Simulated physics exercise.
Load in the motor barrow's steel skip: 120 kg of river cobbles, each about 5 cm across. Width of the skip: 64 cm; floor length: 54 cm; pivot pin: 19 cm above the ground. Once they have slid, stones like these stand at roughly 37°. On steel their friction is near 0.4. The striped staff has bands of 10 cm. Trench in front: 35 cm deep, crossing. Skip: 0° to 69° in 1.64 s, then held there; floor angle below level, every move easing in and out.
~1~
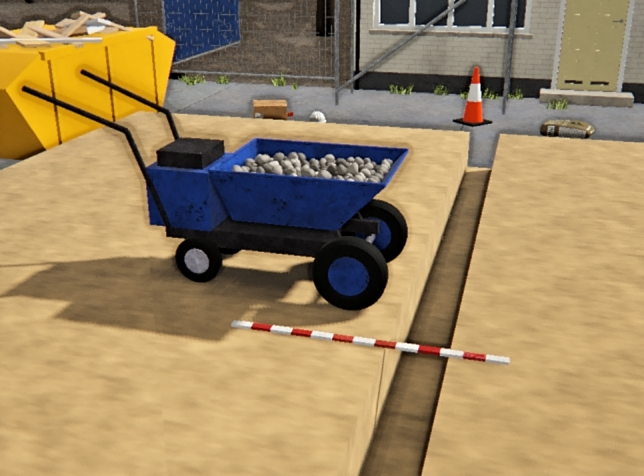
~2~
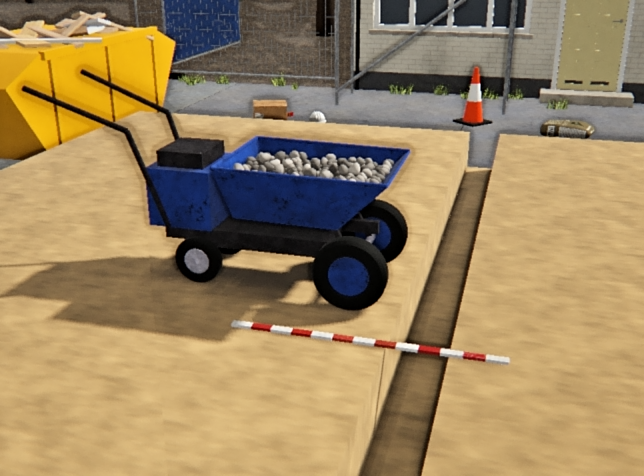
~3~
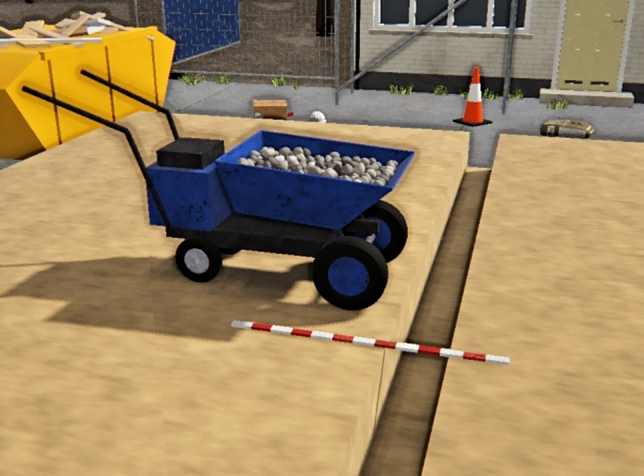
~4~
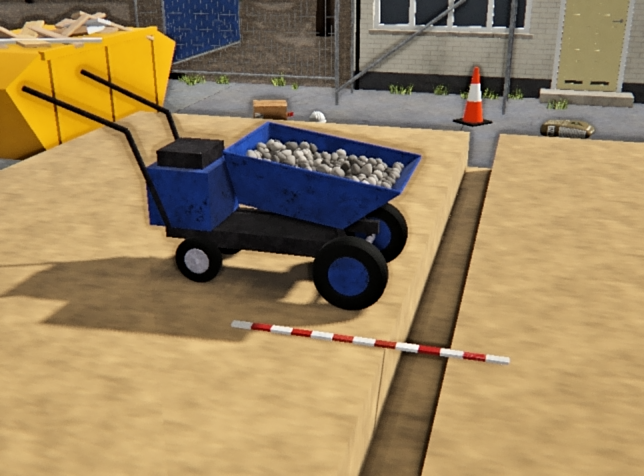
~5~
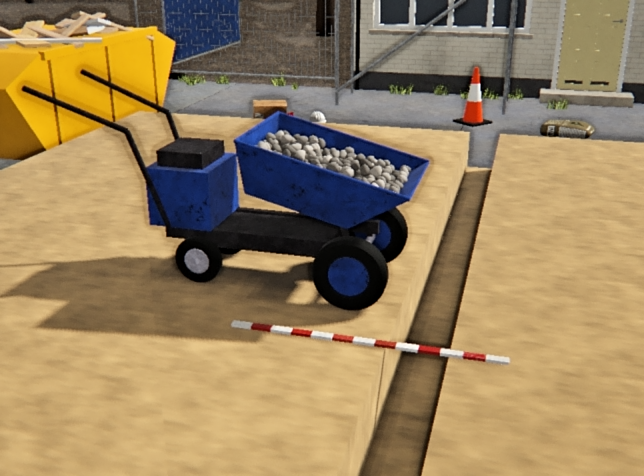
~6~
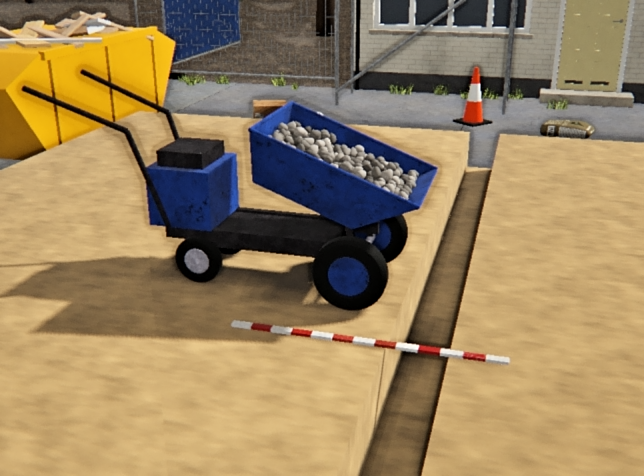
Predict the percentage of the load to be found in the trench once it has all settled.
Roughly 18 percent of the load ends up there.
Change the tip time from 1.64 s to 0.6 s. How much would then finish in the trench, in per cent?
It would be near 10 percent.
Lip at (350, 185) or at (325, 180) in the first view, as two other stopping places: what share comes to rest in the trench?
Roughly 55 percent for the first, and 90 percent for the second.
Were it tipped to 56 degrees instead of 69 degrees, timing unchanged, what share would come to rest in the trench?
Then close to 25 per cent.
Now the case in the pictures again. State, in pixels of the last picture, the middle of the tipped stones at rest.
Resting centre: About (511, 298).
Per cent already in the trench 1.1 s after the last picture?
I'd put it near 0 per cent.
Then, 0.6 s after the last picture the floor is at 58°, 100 % in the skip; the foremost stones are at (466, 238).
Then, 1.1 s after the last picture the floor is at 69°, 41 % in the skip, 59 % past the trench; the foremost stones are at (571, 303).
Then, 1.5 s after the last picture the floor is at 69°, 13 % in the skip, 4 % in the trench, 83 % past the trench; the foremost stones are past the picture's edge.
Then, 3.4 s after the last picture the floor is at 69°, 0 % in the skip, 18 % in the trench, 82 % past the trench; the foremost stones are past the picture's edge.
